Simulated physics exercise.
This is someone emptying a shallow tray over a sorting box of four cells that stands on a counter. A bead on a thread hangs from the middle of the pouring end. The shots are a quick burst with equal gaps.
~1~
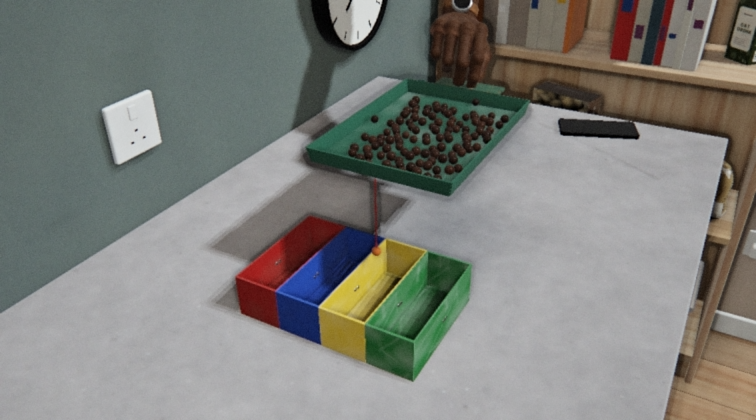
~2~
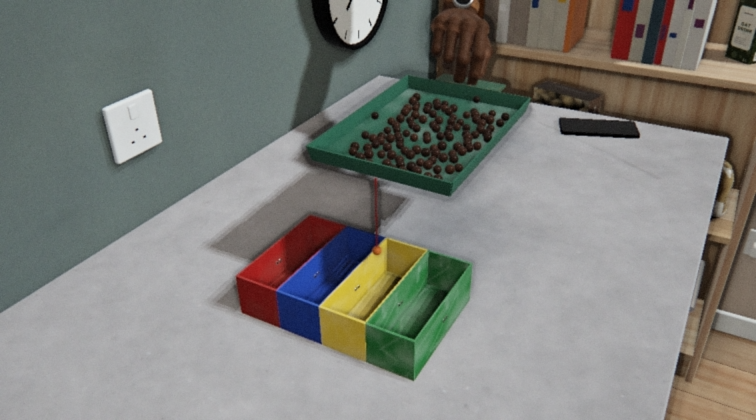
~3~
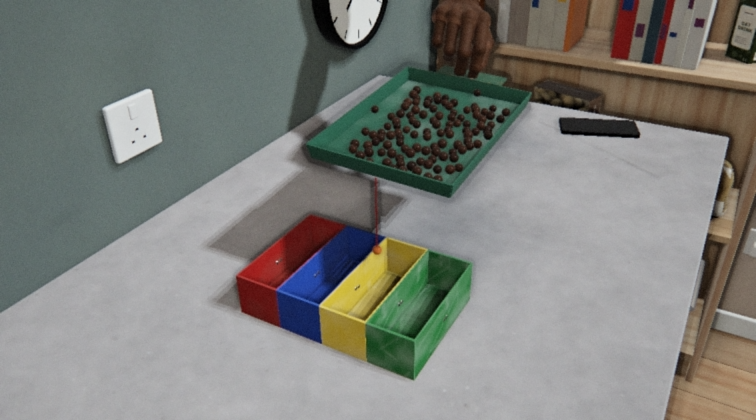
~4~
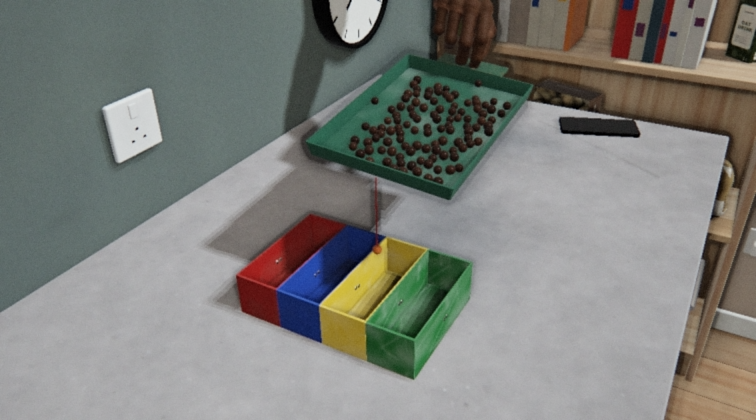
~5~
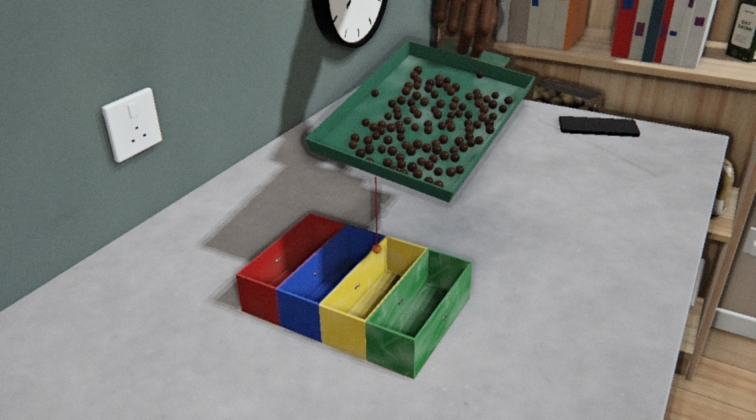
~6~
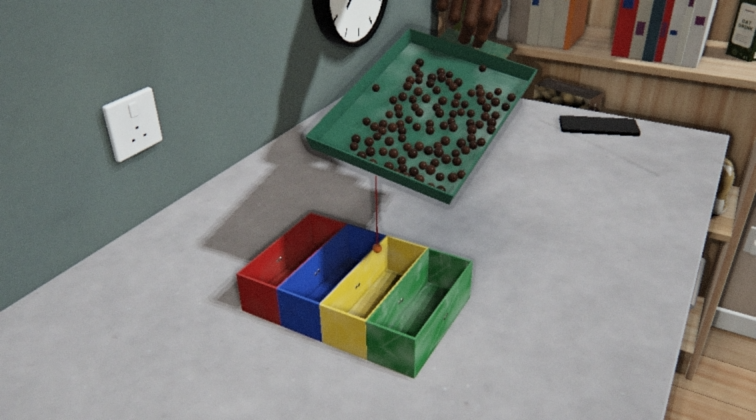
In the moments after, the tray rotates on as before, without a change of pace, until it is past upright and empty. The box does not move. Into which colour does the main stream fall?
Most goes to the green cell.
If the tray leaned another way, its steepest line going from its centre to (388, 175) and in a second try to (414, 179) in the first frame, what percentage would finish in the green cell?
Roughly 30 per cent, and 60 per cent.
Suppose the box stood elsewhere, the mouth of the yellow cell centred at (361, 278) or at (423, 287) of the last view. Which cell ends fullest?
In turn: The green cell; the cell in yellow.
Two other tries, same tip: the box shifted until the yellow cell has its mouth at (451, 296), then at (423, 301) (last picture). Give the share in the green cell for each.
Roughly 0 per cent, and 10 per cent.
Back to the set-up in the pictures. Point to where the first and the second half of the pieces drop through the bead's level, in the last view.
Early half (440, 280), late half (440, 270).
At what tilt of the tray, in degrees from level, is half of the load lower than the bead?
At some 90 degrees.
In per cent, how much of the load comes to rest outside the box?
Some 30 per cent.
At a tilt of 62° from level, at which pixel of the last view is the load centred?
Close to (439, 157).
Shortly afterwards, tray tipped steeply; all but a few on the tray; only a few in the green cell; only a few falling or outside the box.
Next, tray tipped past a quarter turn; a little on the tray; near two thirds in the green cell; only a few in the yellow cell; only a few in the blue cell; near a quarter falling or outside the box.
Some moments later, tray tipped past a quarter turn; near two thirds in the green cell; only a few in the yellow cell; only a few in the blue cell; near a quarter falling or outside the box.
In the end, tray tipped past a quarter turn; near two thirds in the green cell; only a few in the yellow cell; only a few in the blue cell; none at all in the red cell; near a quarter outside the box.
